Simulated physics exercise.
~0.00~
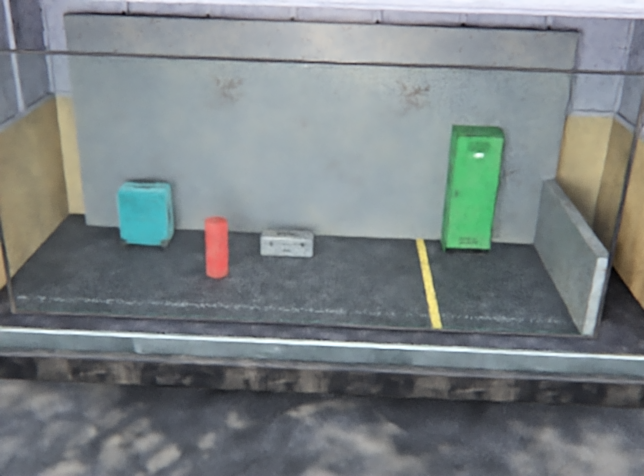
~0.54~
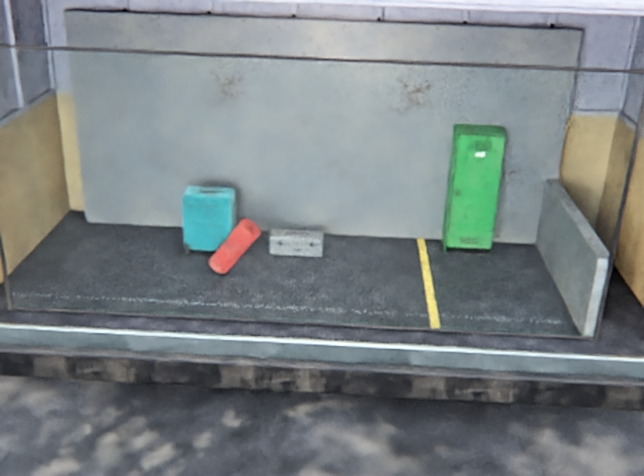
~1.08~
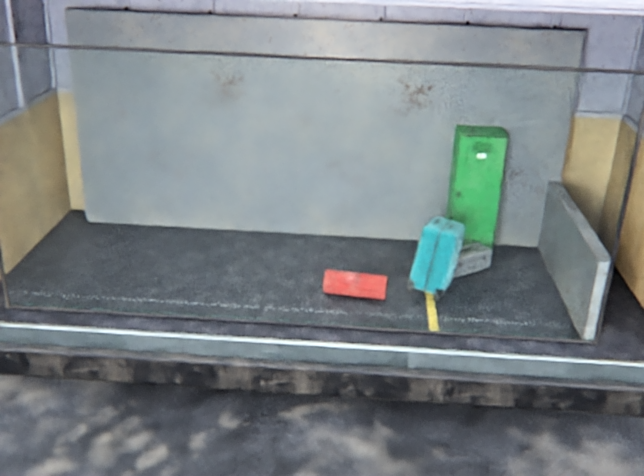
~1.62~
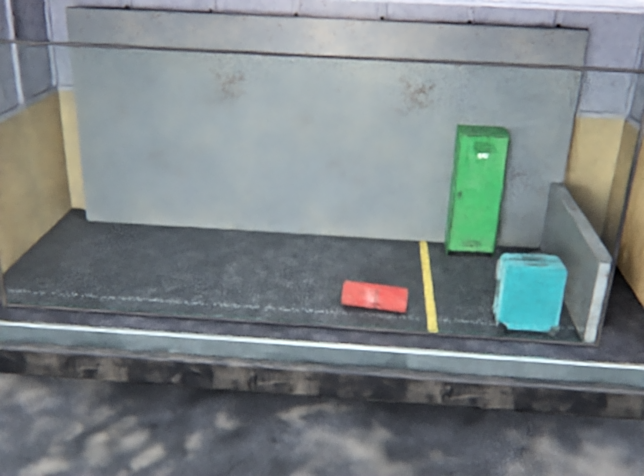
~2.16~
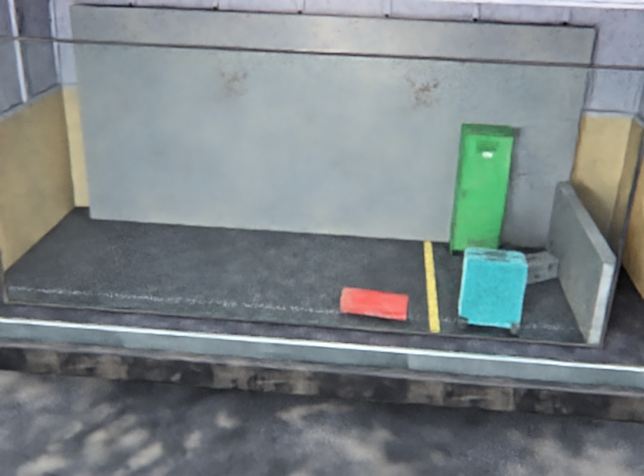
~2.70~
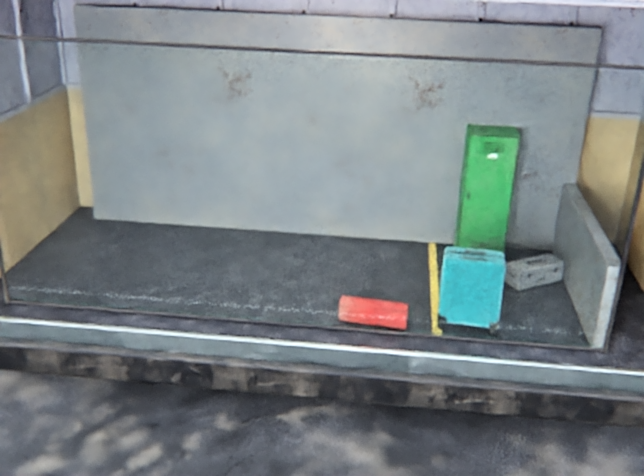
Teal wheeled case rolling right past the yellow line and drifting back, grey toolbox crossing too, toppled red roll stopping short.
